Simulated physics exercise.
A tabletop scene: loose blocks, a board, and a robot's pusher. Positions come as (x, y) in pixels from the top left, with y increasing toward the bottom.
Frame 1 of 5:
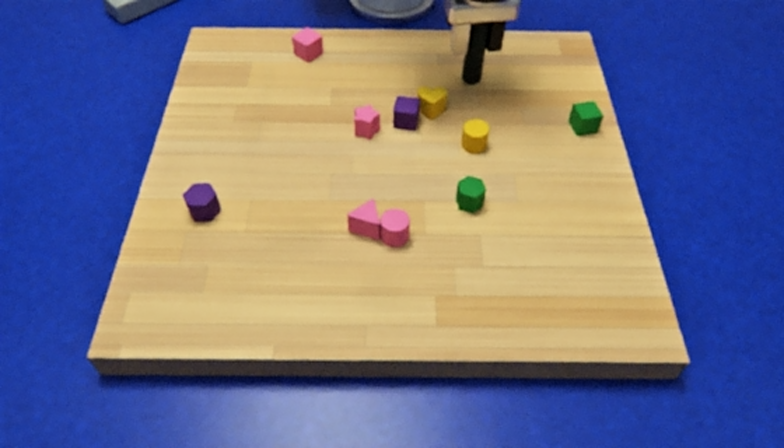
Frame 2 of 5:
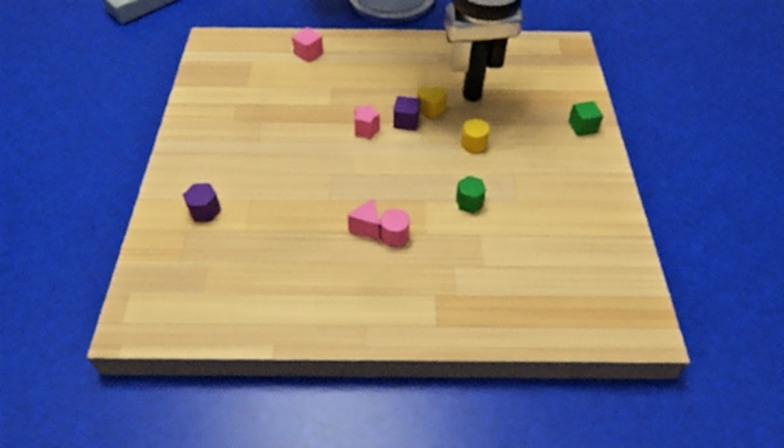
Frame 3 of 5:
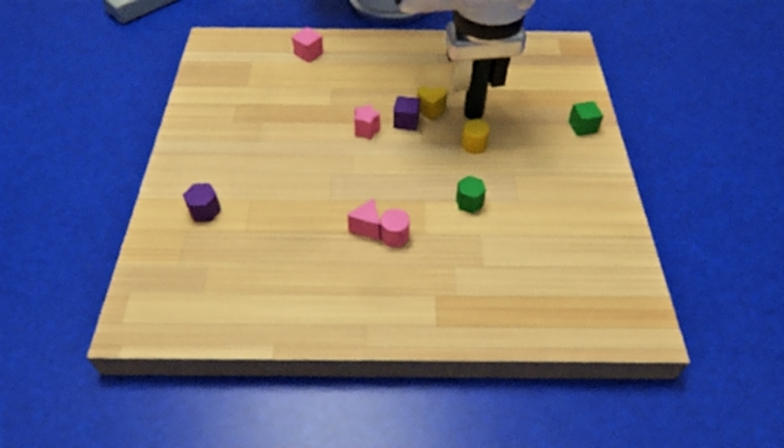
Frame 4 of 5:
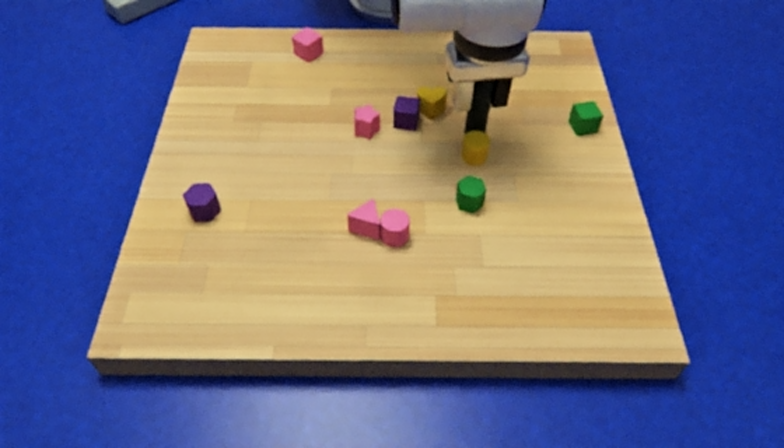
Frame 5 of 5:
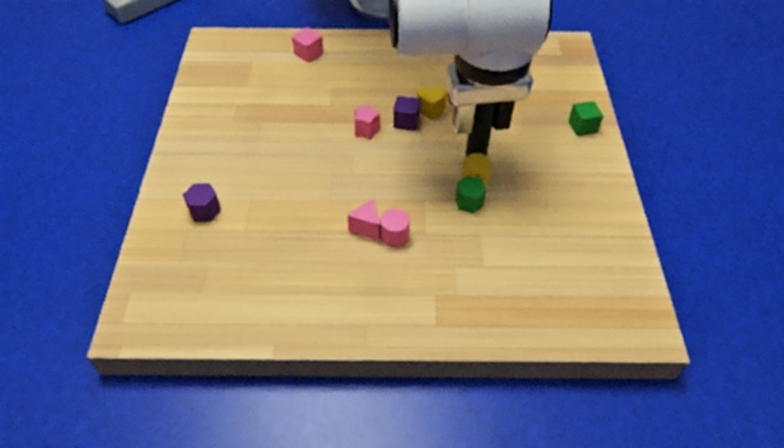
The clip opens on a wooden board scattered with pink, purple, yellow and green blocks, a robot's dark pusher near the top edge. The pusher moves down toward the yellow round block, then nudges it a short way down the board until it sits close against the green hexagonal block.
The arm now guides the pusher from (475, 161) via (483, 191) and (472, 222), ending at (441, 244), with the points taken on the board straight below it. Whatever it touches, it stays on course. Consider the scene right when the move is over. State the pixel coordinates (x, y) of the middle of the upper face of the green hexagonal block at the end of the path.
At (426, 253).
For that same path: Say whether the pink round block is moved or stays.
At the end of the path, the pink round block remains in its old spot.
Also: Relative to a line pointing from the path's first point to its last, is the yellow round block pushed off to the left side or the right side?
To the path's left.
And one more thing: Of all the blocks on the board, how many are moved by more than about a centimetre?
Two blocks, no more.
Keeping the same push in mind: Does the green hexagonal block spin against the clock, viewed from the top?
That would be a no.
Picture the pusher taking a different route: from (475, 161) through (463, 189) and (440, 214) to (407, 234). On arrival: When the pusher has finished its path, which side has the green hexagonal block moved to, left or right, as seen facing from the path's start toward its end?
Sideways, to the left.
The first path, step by step. One third of the way, pusher (484, 188); green hexagonal block (463, 210), turned 25° clockwise; yellow round block (480, 194).
Two thirds of the way, pusher (472, 218); green hexagonal block (441, 237), turned 60° clockwise; yellow round block (467, 226).
At the end, pusher (441, 240); pink round block in place; green hexagonal block (426, 253), turned 130° clockwise; yellow round block (456, 249).
